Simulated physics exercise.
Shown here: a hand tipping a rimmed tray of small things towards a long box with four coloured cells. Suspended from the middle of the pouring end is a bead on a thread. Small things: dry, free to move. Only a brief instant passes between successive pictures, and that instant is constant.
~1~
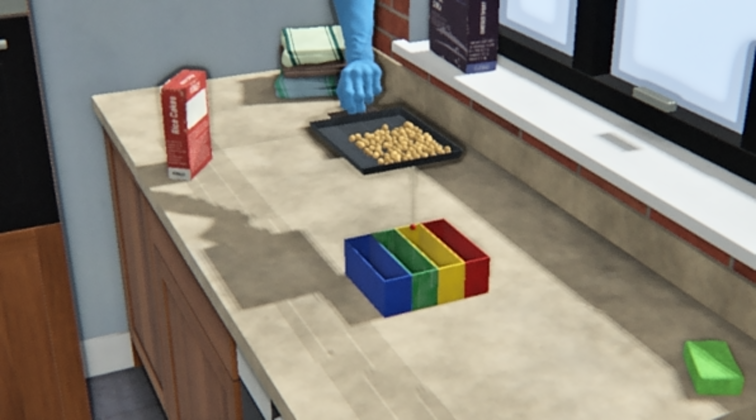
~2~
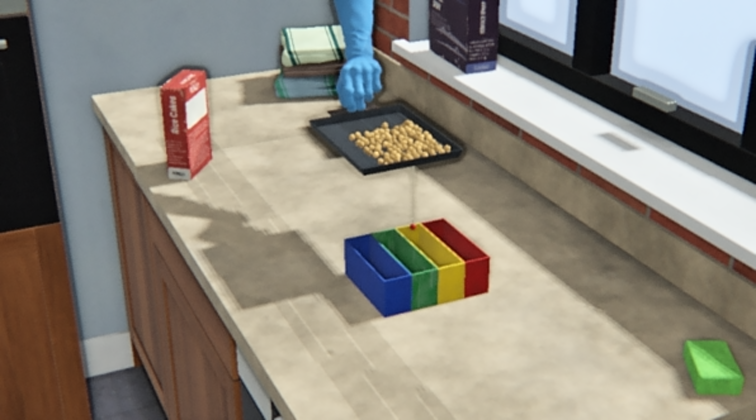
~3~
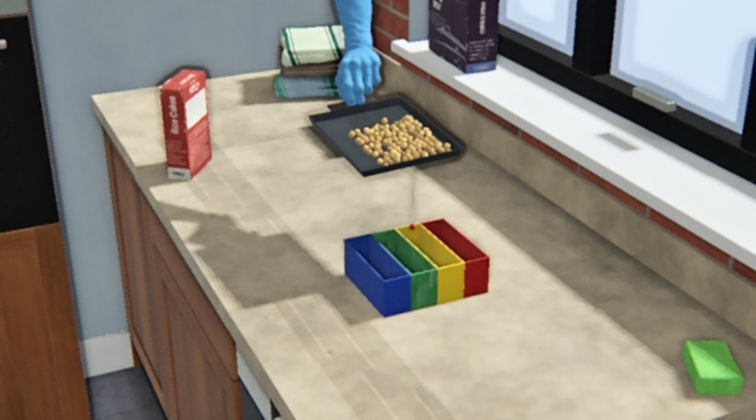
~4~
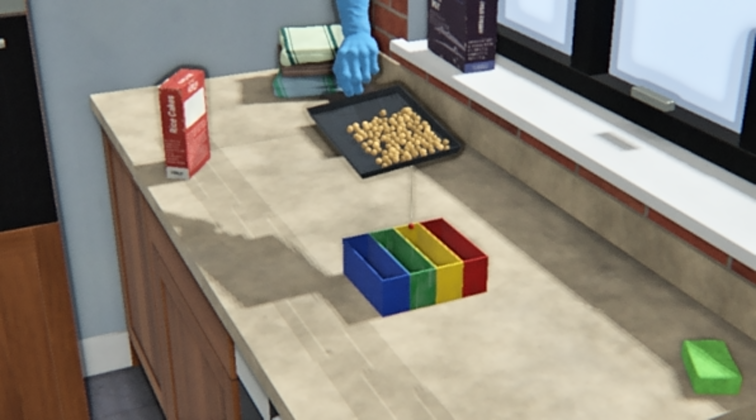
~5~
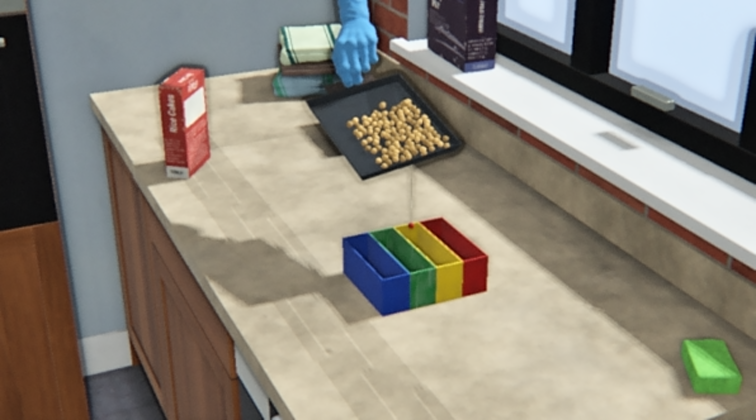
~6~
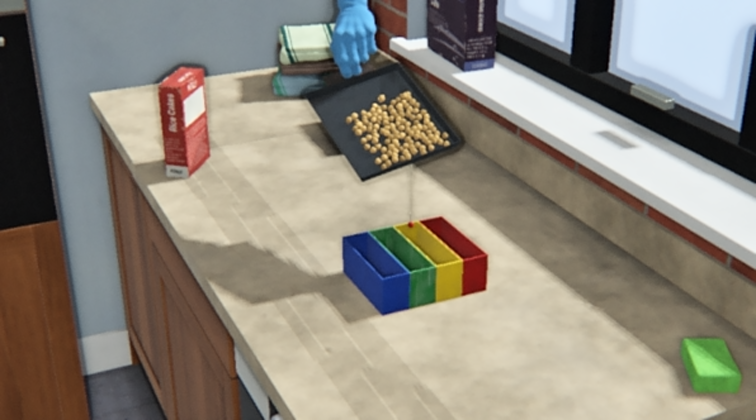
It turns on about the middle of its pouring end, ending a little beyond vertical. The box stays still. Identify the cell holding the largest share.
Largest share: Blue.
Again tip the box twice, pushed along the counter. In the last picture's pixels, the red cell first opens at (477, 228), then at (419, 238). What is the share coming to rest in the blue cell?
Around 20 and then 0 per cent.
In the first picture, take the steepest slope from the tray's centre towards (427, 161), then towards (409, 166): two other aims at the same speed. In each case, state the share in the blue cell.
First case around 0 per cent, second case 10 per cent.
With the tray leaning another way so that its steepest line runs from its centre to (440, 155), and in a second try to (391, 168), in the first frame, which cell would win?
Try 1 - the cell in red; try 2 - that blue cell.
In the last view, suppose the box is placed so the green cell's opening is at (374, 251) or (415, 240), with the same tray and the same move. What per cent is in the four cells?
Roughly 100 per cent, and 50 per cent.
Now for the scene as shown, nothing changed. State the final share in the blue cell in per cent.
Result: Around 60 in a hundred.
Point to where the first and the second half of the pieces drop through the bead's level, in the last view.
Around (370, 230) at first; around (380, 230) after that.
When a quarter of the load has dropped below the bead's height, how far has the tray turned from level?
About 105 degrees.
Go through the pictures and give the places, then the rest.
Corners of the pouring end near (364, 167) and (459, 150), level; middle of the load near (404, 144), dried chickpeas; bead on its thread near (413, 227); blue cell near (398, 293); green cell near (425, 287); yellow cell near (451, 280); red cell near (477, 274), in the first picture.
Corners of the pouring end near (364, 167) and (459, 149), level; middle of the load near (404, 143), in the second picture.
Corners of the pouring end near (364, 169) and (459, 148), tipped barely, lowest at the left corner; middle of the load near (404, 140), in the third picture.
Corners of the pouring end near (362, 172) and (457, 145), tipped a little, lowest at the left corner; middle of the load near (402, 136), in the fourth picture.
Corners of the pouring end near (362, 174) and (457, 143), tipped clearly, lowest at the left corner; middle of the load near (402, 132), in the fifth picture.
Corners of the pouring end near (362, 175) and (457, 140), tipped clearly, lowest at the left corner; middle of the load near (401, 128); blue cell near (396, 291); green cell near (423, 284); yellow cell near (449, 278); red cell near (475, 272), in the sixth picture.
Shortly afterwards, tray tipped steeply; all but a few on the tray; only a few falling or outside the box.
Next, tray tipped past a quarter turn; near two thirds on the tray; a little in the blue cell; near a quarter falling or outside the box.
Some moments later, tray tipped past a quarter turn; near two thirds in the blue cell; near a quarter in the green cell; only a few in the yellow cell; only a few in the red cell; a little falling or outside the box.
In the end, tray tipped past a quarter turn; near two thirds in the blue cell; near a quarter in the green cell; only a few in the yellow cell; only a few in the red cell; a little outside the box.
